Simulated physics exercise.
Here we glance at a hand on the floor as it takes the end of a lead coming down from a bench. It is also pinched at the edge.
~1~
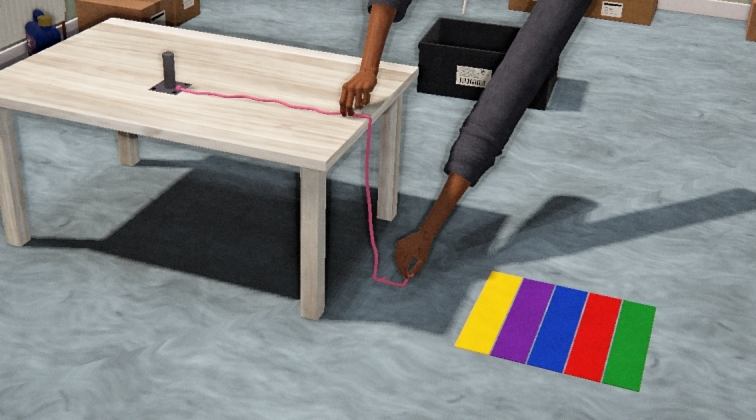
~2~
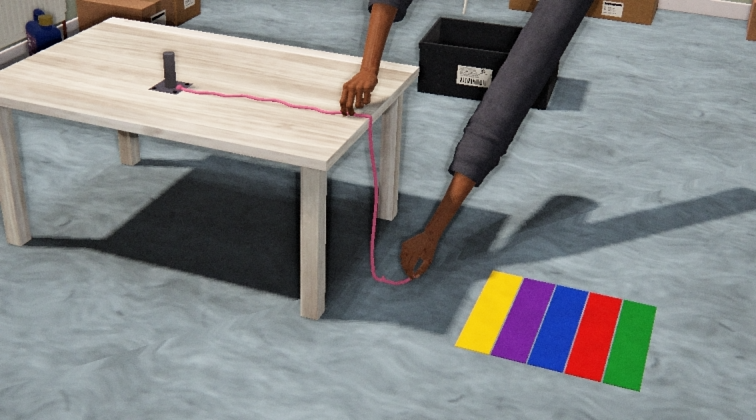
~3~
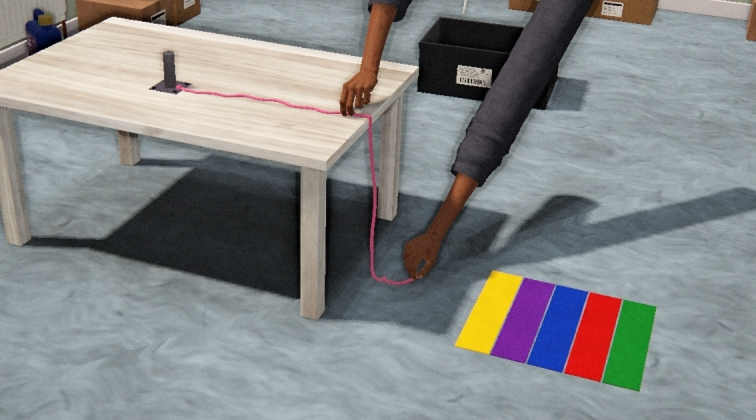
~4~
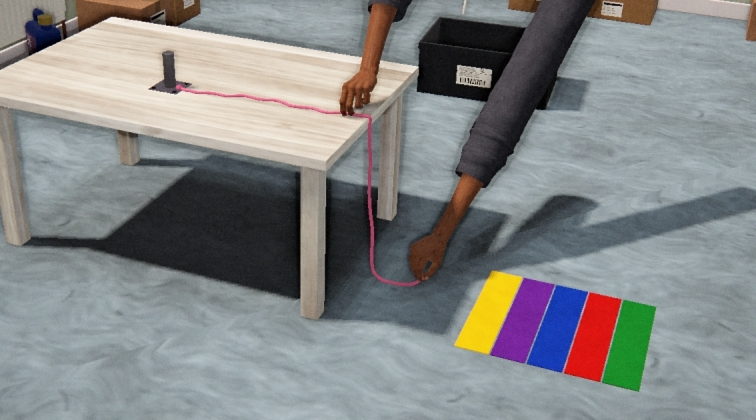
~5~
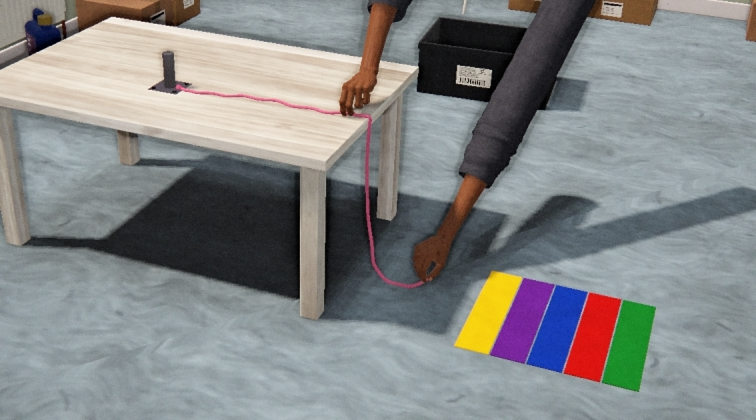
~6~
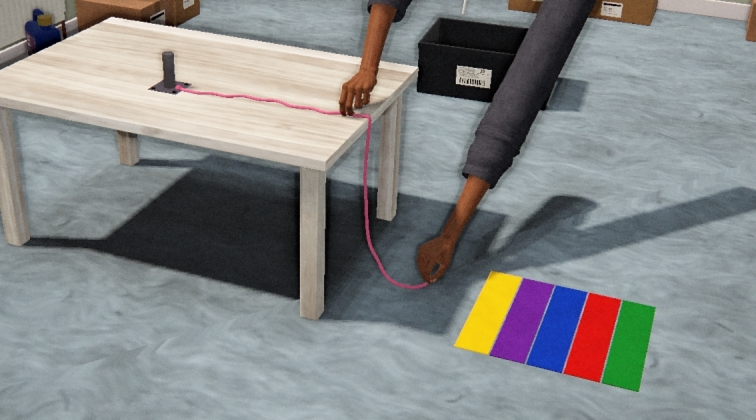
On a grey floor beside a pale wooden table, one hand pinches a pink cord at the table's edge while another holds its end near the floor. The lower hand slides slowly a short way right, towards the striped colour mat, and the hanging cord's lower bend widens into a smoother curve.
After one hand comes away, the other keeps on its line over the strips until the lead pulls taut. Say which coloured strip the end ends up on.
It ends up on the purple strip.
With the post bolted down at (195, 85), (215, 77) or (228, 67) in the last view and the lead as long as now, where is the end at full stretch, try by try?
In that order: (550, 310), (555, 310) and (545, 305).
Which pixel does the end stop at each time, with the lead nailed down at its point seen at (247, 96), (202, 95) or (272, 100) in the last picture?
First try around (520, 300), second around (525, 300), third around (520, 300).
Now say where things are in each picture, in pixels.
End (408, 276); yellow (478, 335); purple (514, 344); blue (550, 353); red (587, 361); green (624, 371), in the first picture.
End (414, 276); lead through (203, 93) (267, 100) (332, 113) (371, 150) (375, 212) (373, 269), in the second picture.
End (417, 277), in the third picture.
End (423, 278); lead through (202, 93) (267, 100) (332, 113) (370, 149) (370, 211) (373, 269), in the fourth picture.
End (427, 280), in the fifth picture.
End (431, 281); lead through (202, 93) (266, 101) (331, 113) (367, 149) (366, 211) (382, 269), in the sixth picture.
Early on, end near (465, 288); short of the strips.
Midway, end near (504, 297); over yellow.
At the end of the slack, end near (526, 302); over purple. The purple one.
